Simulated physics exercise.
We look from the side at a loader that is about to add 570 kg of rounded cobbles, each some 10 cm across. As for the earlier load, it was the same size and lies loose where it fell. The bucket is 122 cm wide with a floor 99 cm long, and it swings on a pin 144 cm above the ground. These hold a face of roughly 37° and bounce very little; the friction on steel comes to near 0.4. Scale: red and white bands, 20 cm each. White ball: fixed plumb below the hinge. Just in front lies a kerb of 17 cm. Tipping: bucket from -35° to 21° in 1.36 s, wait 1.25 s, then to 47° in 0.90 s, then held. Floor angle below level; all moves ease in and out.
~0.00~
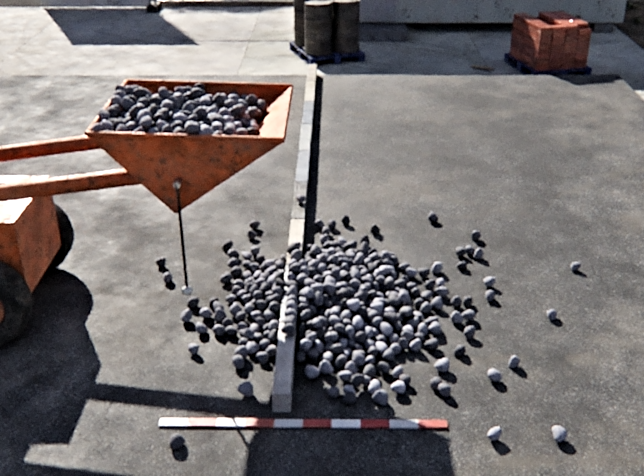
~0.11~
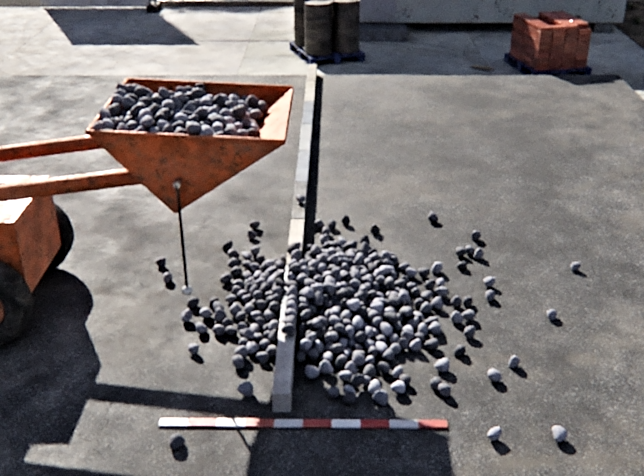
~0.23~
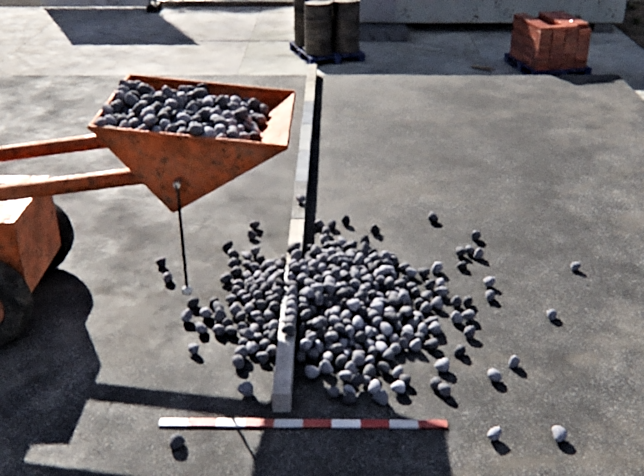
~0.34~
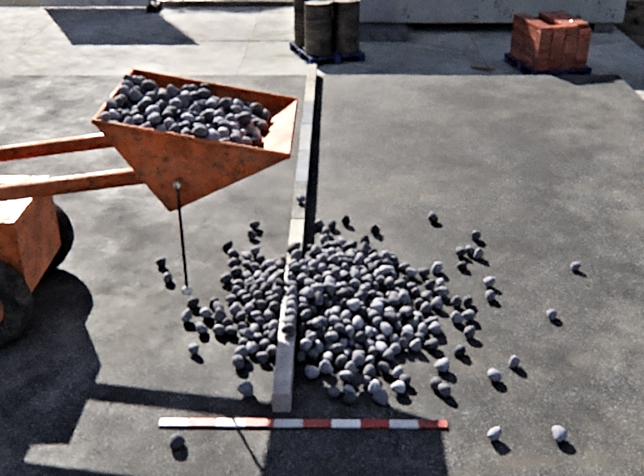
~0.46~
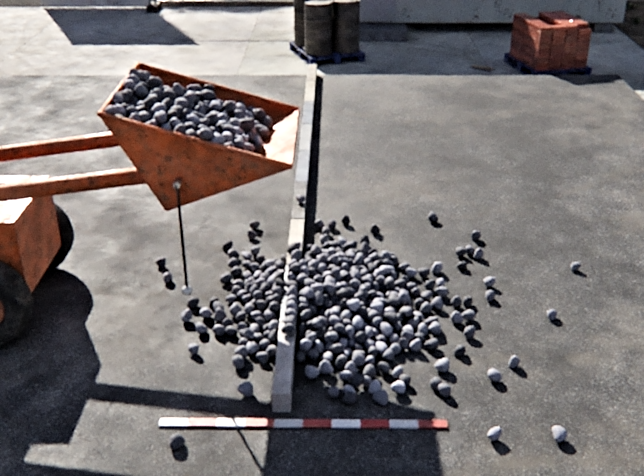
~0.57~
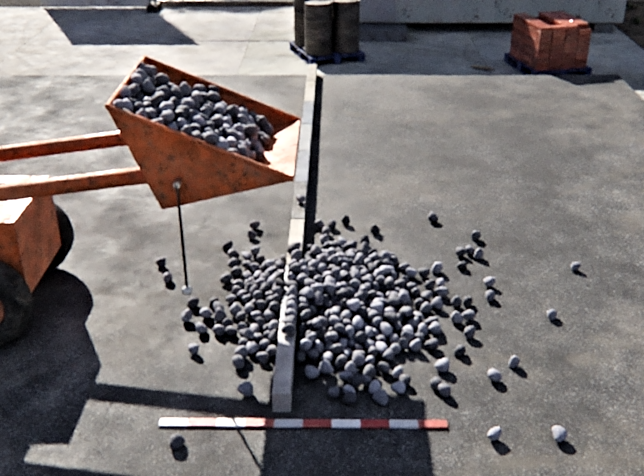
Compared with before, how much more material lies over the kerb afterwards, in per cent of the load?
Some 92 per cent of a load more.
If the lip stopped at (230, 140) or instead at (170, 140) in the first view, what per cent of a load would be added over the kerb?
First place: Roughly 40 %; second place: Roughly 0 %.
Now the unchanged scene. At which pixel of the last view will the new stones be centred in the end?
Their centre ends up near (346, 288).
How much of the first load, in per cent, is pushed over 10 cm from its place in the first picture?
15 %.
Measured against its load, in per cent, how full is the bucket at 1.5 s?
Roughly 85 per cent of its load.
After 1.0 s the floor is at 12°; in per cent of one load, 100 in the bucket, 25 on this side of the kerb, 75 over the kerb; the foremost stones are at (515, 299).
After 1.5 s the floor is at 21°; in per cent of one load, 85 in the bucket, 31 on this side of the kerb, 84 over the kerb; the foremost stones are at (515, 299).
After 4.0 s the floor is at 47°; in per cent of one load, 0 in the bucket, 33 on this side of the kerb, 167 over the kerb; the foremost stones are at (532, 308).
After 6.8 s the floor is at 47°; in per cent of one load, 0 in the bucket, 33 on this side of the kerb, 167 over the kerb; the foremost stones are at (532, 308). Net gain over the kerb, 92.
